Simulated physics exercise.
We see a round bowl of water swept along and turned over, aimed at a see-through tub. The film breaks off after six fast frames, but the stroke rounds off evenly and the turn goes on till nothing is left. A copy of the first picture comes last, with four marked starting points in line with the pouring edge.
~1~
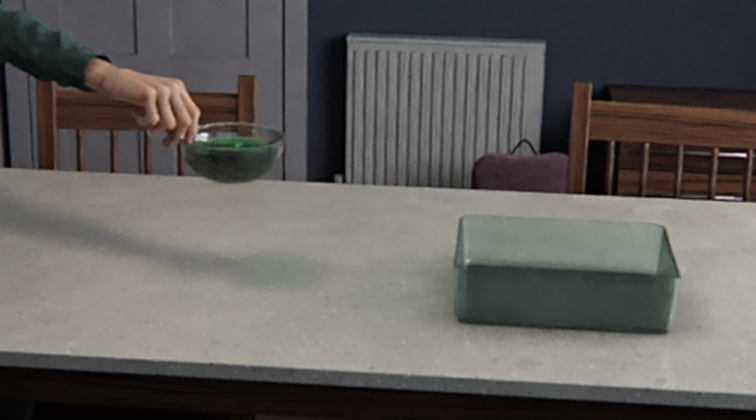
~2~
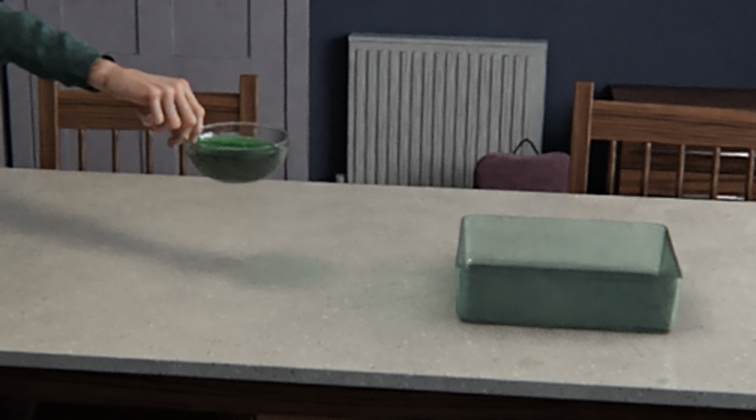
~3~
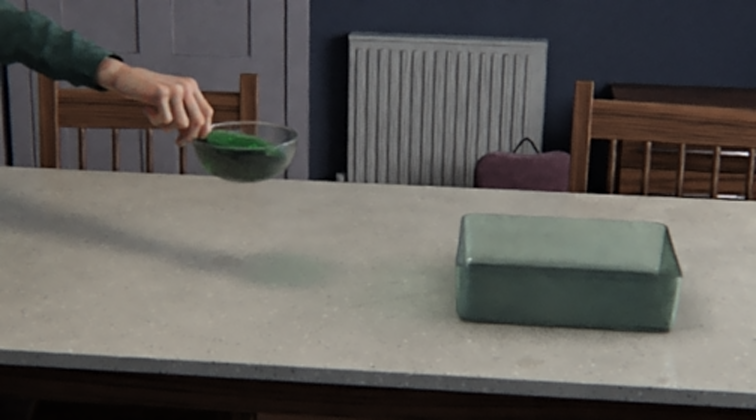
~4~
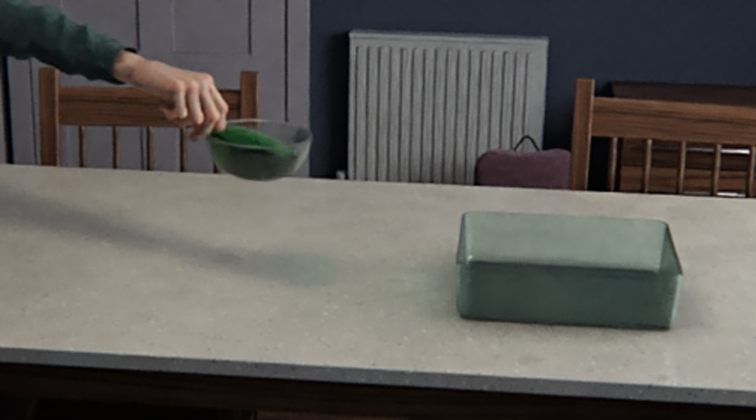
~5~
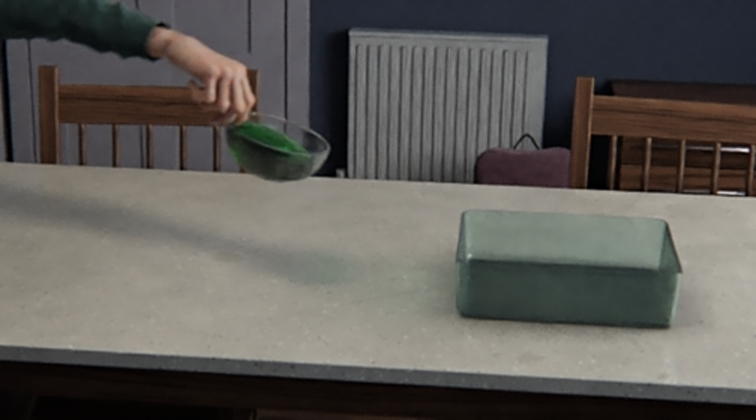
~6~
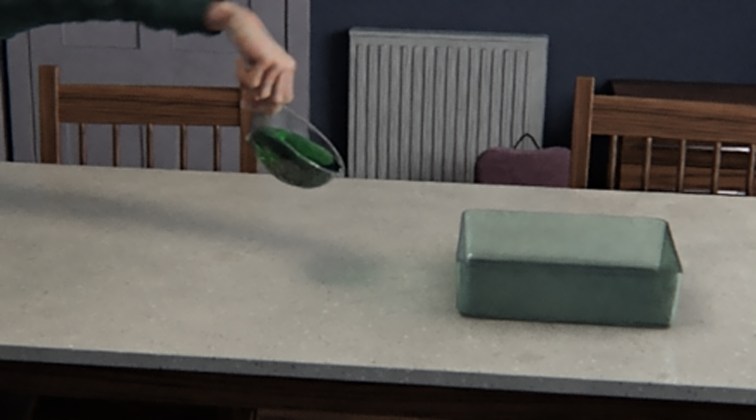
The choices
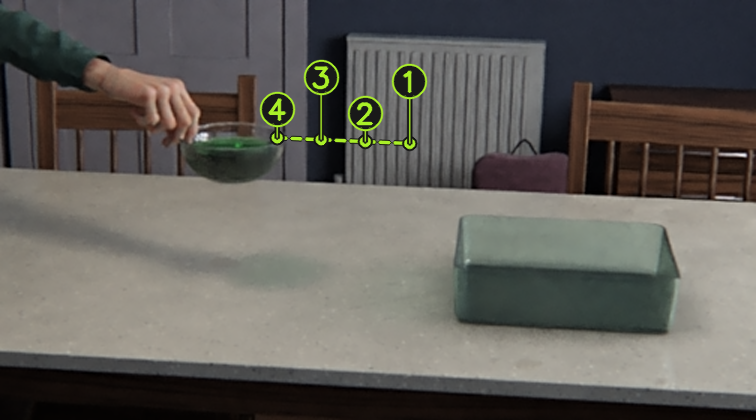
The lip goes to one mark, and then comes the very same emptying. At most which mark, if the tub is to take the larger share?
It is 2.
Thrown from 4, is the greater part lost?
Yes.
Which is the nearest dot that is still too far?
The answer is 3.
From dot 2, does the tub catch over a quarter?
Yes, it does.
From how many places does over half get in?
Two of the four.
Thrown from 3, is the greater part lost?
Yes.
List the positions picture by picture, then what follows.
Upright, lip at (282, 138); tub from (454, 319) to (673, 331); nothing has left yet, in the first picture.
Upright, lip at (287, 137); nothing has left yet, in the second picture.
Upright, lip at (295, 137); nothing has left yet, in the third picture.
Tipped about 3°, lip at (309, 137); nothing has left yet, in the fourth picture.
Tipped about 16°, lip at (327, 148); nothing has left yet, in the fifth picture.
Tipped about 38°, lip at (342, 168); nothing has left yet, in the sixth picture.
On the marked copy, 1 at (409, 143); 2 at (365, 141); 3 at (321, 139); 4 at (277, 137).
With 1, about 79 % lands in the tub, 2 % falls short and 19 % goes beside or beyond.
With 2, about 78 % lands in the tub, 11 % falls short and 11 % goes beside or beyond.
With 3, about 12 % lands in the tub, 85 % falls short and 3 % goes beside or beyond.
With 4, about 0 % lands in the tub, 100 % falls short.
